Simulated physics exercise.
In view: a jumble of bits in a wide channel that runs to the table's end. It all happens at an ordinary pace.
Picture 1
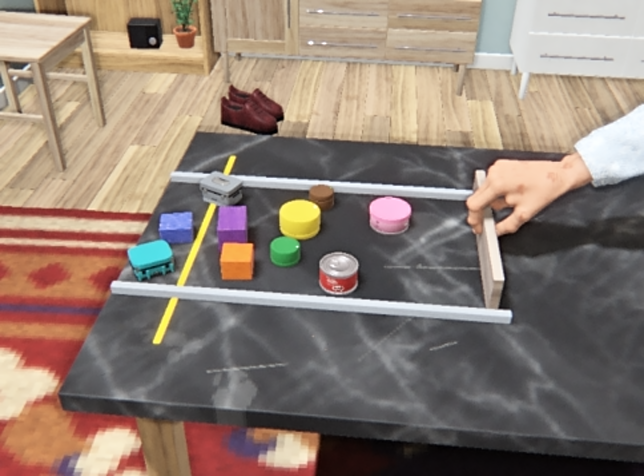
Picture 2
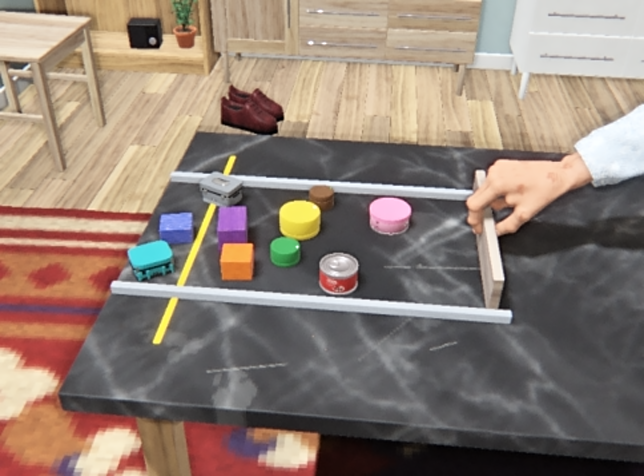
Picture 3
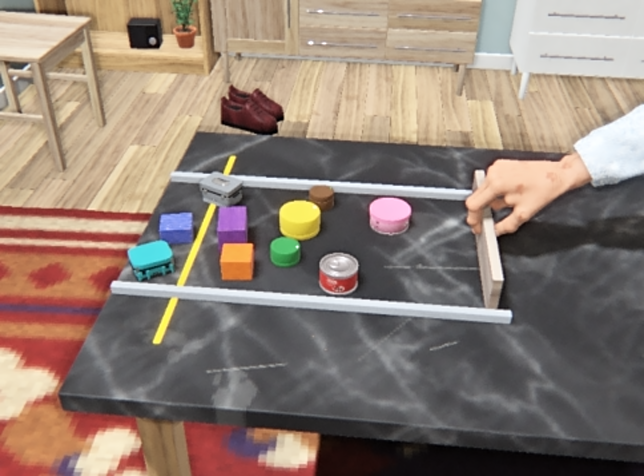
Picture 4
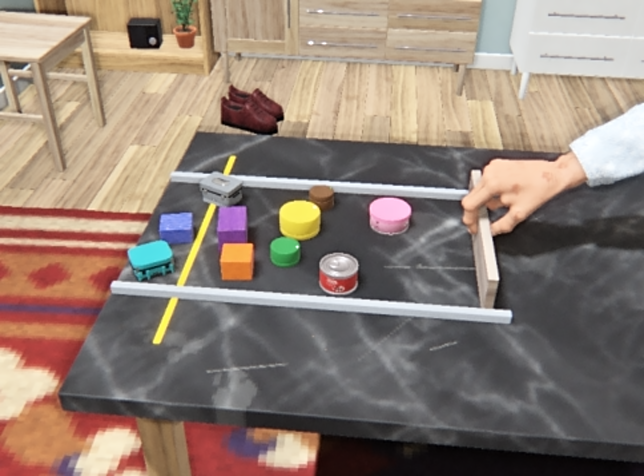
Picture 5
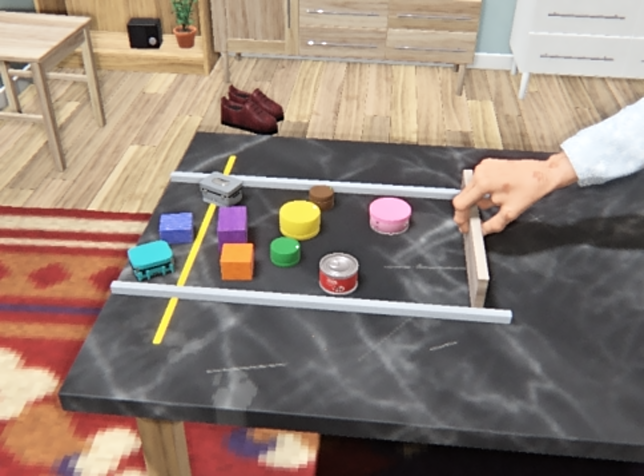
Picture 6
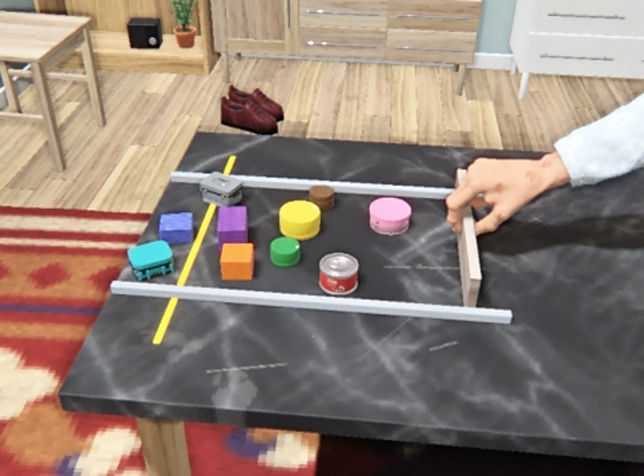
A hand slides an upright board slightly left between two pale rails on a dark marbled table, while the colourful blocks, round lids, tins and small cases ahead of it, some near a yellow tape line, stay still.
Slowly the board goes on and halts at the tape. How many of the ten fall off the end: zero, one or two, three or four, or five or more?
Here the number that fall off is one or two.
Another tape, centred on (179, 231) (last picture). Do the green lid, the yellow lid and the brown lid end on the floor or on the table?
The green lid holds on; the yellow lid holds on; the brown lid remains up.
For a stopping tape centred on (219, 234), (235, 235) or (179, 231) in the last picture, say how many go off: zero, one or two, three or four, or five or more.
The falls would be either one or two; none at all; more than four.
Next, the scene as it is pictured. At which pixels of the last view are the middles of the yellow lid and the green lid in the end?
The yellow lid stops around (183, 221); the green lid around (180, 245).
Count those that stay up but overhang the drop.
That would be 3.
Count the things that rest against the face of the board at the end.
That makes 5.
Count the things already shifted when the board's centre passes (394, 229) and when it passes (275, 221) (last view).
1 and 7.
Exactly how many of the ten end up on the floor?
Exactly 2.
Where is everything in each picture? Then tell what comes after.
In the first frame, turquoise case (151, 261); blue block (177, 228); grey case (222, 191); board (486, 236); tape (202, 233).
In the second frame, blue block (177, 228); brown lid (322, 198).
In the third frame, grey case (222, 191); pink tin (390, 217).
In the fourth frame, turquoise case (151, 261); red tin (339, 274).
In the fifth frame, blue block (177, 228); purple block (233, 230).
In the sixth frame, turquoise case (151, 261); blue block (177, 228); grey case (222, 191); board (465, 234); tape (202, 233).
A little later, none off yet; turquoise case at rest near (151, 261); blue block at rest near (177, 228); grey case at rest near (222, 191).
When it is over, the number that fall off is one or two; down, blue block and turquoise case.
